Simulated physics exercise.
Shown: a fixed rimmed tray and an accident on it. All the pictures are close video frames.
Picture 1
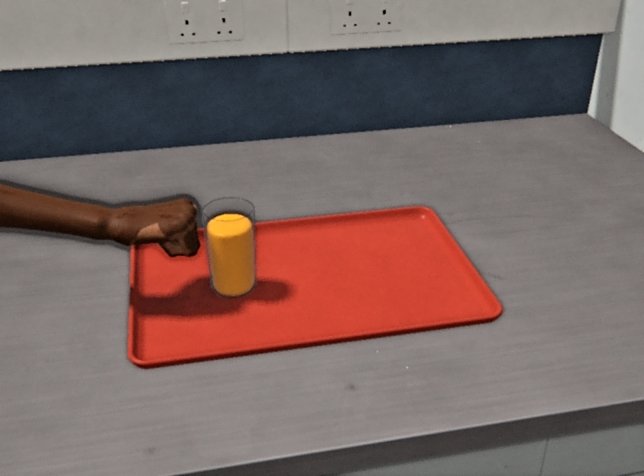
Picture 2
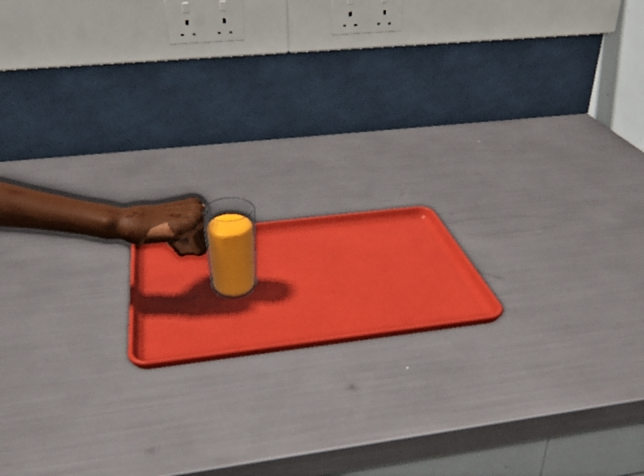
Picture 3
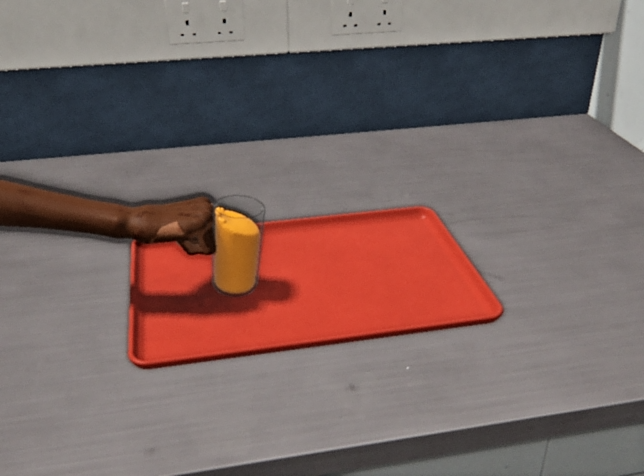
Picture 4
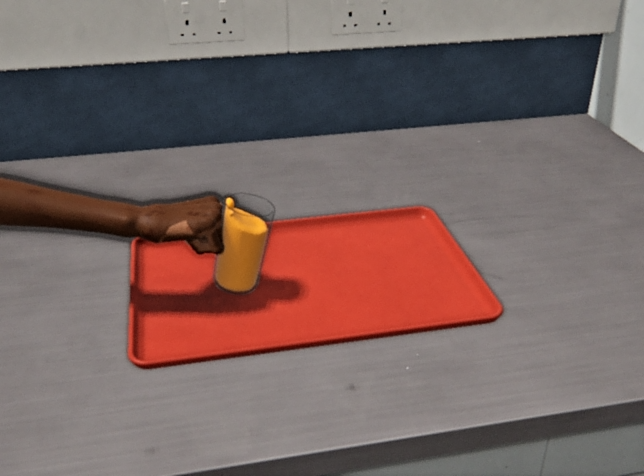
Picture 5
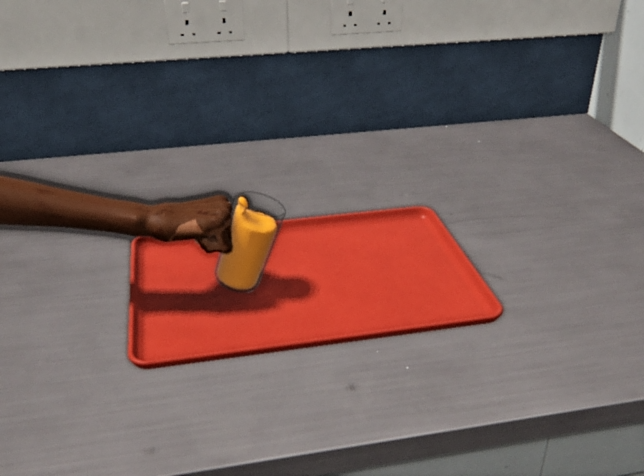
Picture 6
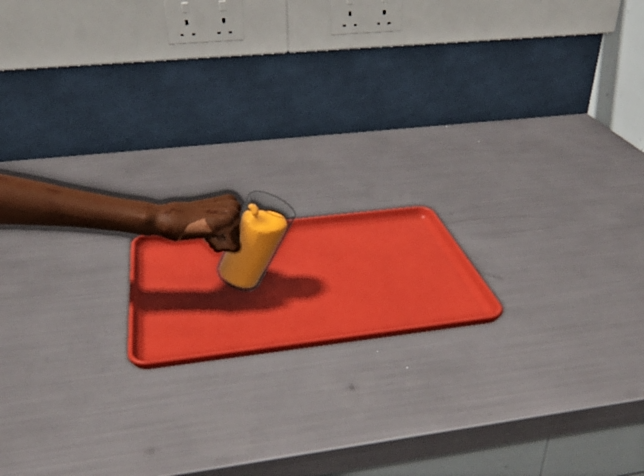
A brown arm reaches in from the left over a grey countertop, seen from slightly above, with a dark blue strip and pale wall with sockets behind. Its fist is at a clear glass of orange juice above the left part of a red rectangular tray. The glass starts upright, then shifts slightly right with the hand and leans steadily rightward, the juice surface rocking inside, while the camera stays still.
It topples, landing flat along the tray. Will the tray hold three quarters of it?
Looks like more than a quarter spills past the tray's edge.
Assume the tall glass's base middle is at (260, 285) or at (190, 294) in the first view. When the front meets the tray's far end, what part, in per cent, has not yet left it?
65 %, then 45 %, give or take.
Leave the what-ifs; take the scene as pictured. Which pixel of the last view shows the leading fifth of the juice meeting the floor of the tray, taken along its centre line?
At about (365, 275).
A moment on, the tall glass lies on its side and 96 per cent is in the glass, 0 on the tray and 4 above or beyond its rim.
Next, the tall glass lies on its side and 58 per cent is in the glass, 32 on the tray and 10 above or beyond its rim.
Then the tall glass lies on its side and 34 per cent is in the glass, 46 on the tray and 20 above or beyond its rim.
Later the tall glass lies on its side and 19 per cent is in the glass, 38 on the tray and 43 above or beyond its rim.
Finally, 58 per cent is held by tray and glass, 42 is off the tray.
